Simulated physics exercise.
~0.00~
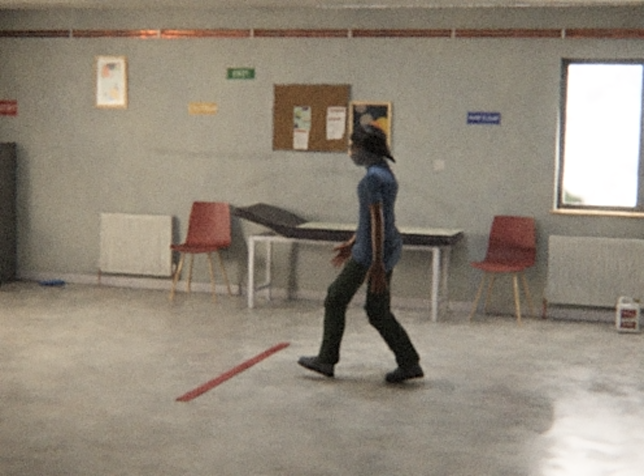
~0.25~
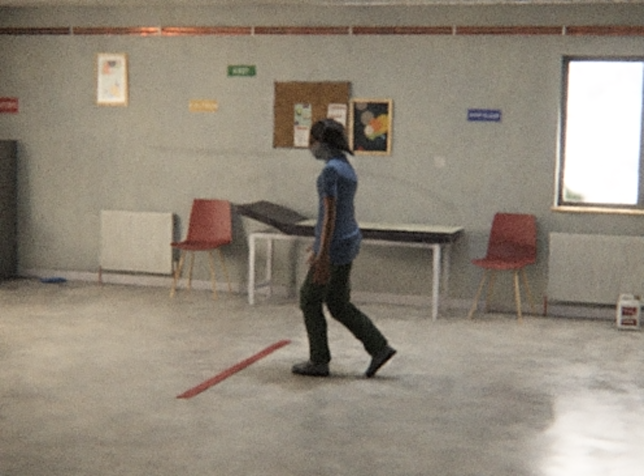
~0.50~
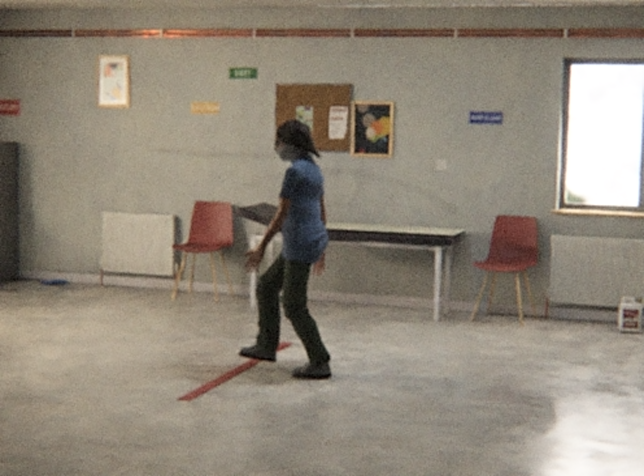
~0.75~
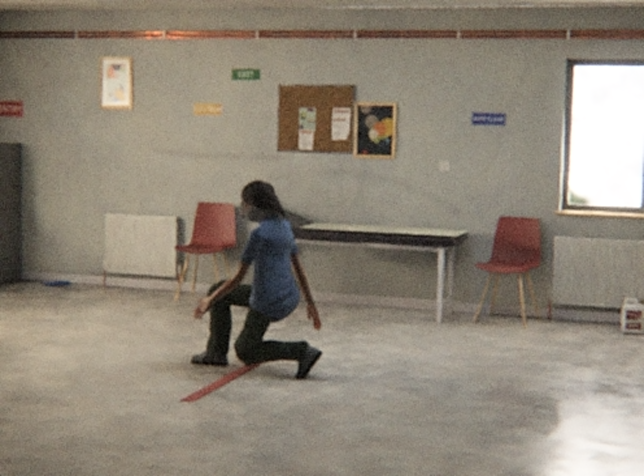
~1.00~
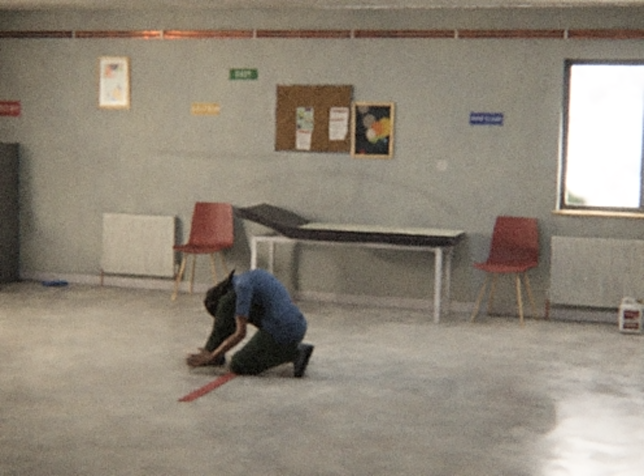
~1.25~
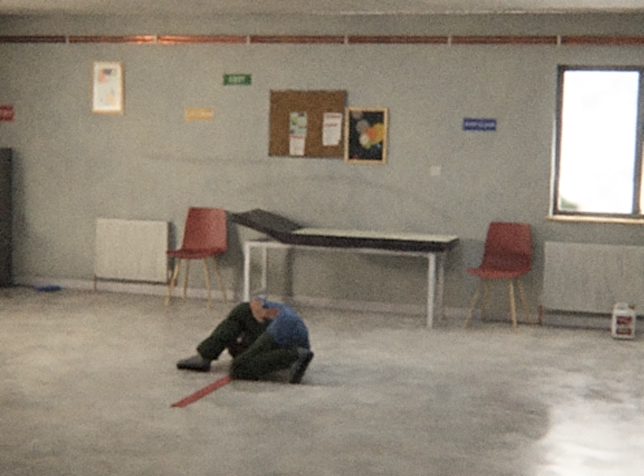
A person in a blue top walks left to a red floor strip, kneels, bends forward and ends slumped low beside it.
